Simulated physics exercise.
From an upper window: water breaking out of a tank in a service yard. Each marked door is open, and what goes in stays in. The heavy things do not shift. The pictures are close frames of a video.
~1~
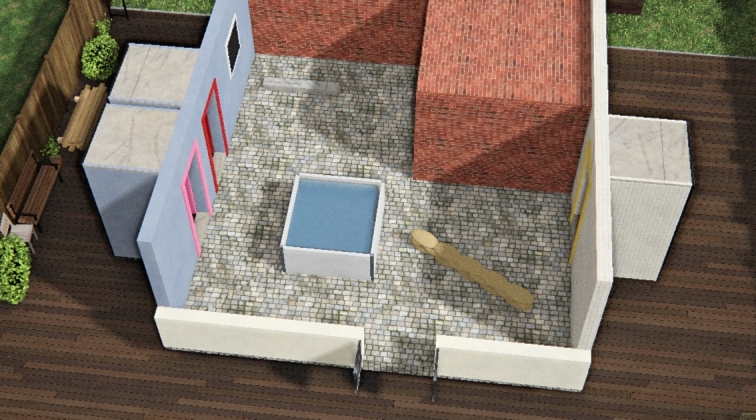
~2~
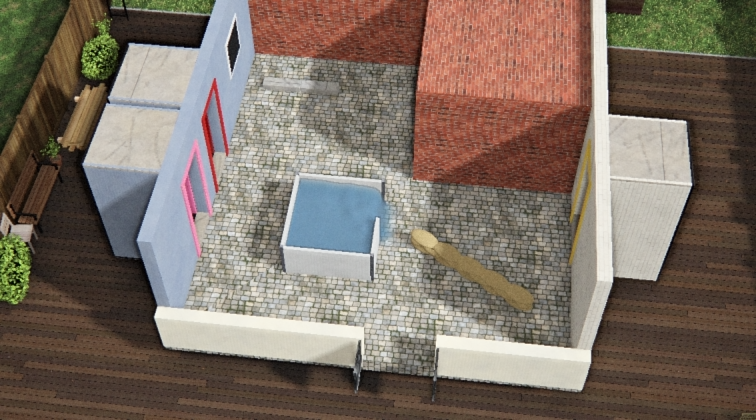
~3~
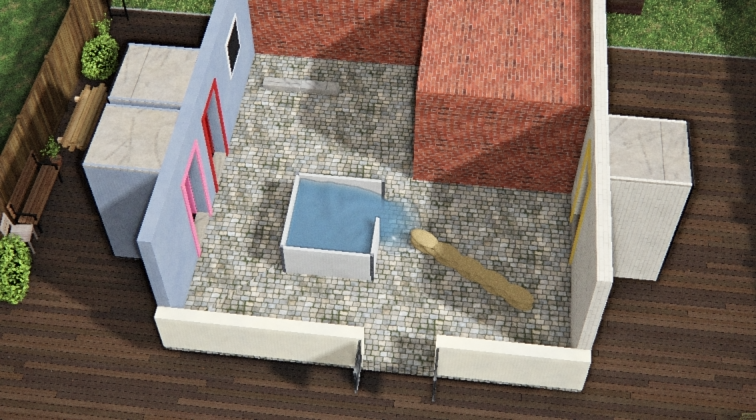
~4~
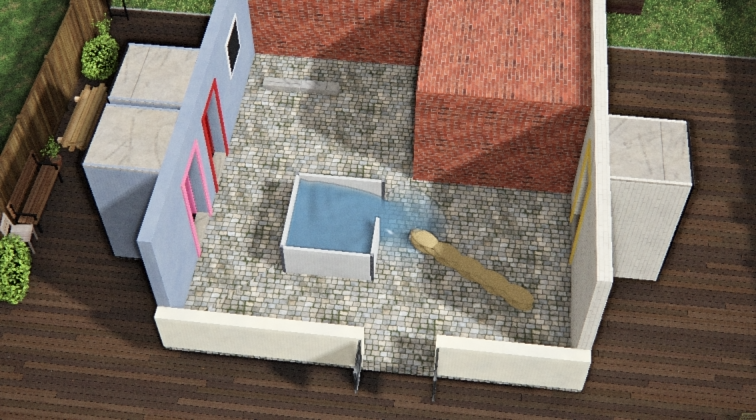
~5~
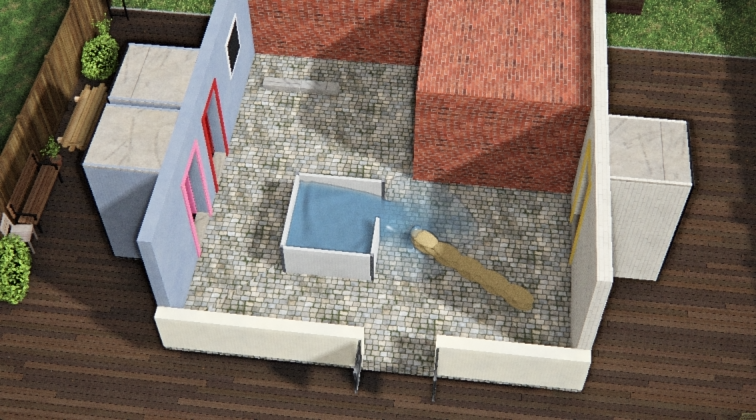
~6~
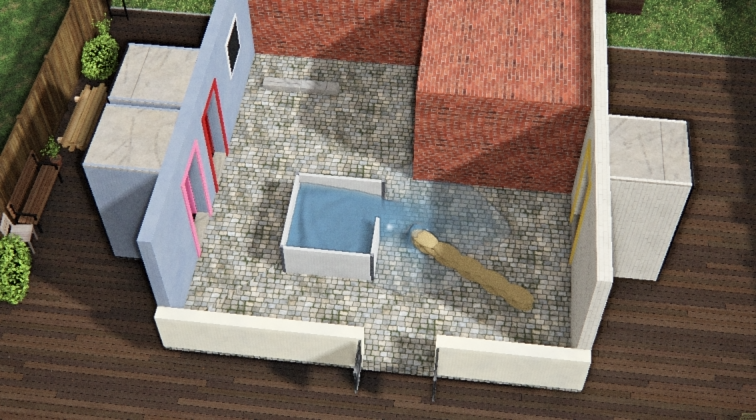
Water pouring from the right side of a white tank and spreading across a cobbled yard around a fallen log.
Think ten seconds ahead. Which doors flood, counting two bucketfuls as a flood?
The yellow door holds within the limit; the pink door holds within the limit; the red door holds within the limit.
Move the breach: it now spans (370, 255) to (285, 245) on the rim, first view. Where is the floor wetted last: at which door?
The yellow-painted one.
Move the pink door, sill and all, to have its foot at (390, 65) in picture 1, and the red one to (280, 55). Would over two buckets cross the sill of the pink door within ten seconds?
Then: The pink door is under.
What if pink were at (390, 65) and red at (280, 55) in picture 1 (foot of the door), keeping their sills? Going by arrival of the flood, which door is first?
The yellow-painted one.
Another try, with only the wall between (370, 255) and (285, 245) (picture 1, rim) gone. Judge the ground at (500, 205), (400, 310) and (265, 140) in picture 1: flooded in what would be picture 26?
One after the other: No water, wet, under water.
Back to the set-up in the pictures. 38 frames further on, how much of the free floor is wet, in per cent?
Roughly 40 per cent.
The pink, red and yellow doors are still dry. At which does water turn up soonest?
First comes the yellow-painted one.
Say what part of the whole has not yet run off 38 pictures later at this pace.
Close to 96 %.
A moment on, water covers 25 % of the floor; the yellow door wet at the sill, nothing in, the pink door not reached, the red door not reached.
Next, water covers 30 % of the floor; the yellow door wet at the sill, nothing in, the pink door not reached, the red door not reached.
Then, water covers 35 % of the floor; the yellow door wet at the sill, nothing in, the pink door not reached, the red door not reached.
Later, water covers 40 % of the floor; the yellow door wet at the sill, nothing in, the pink door not reached, the red door not reached.
In the end, water covers 70 % of the floor; the yellow door wet at the sill, nothing in, the pink door wet at the sill, nothing in, the red door wet at the sill, nothing in.
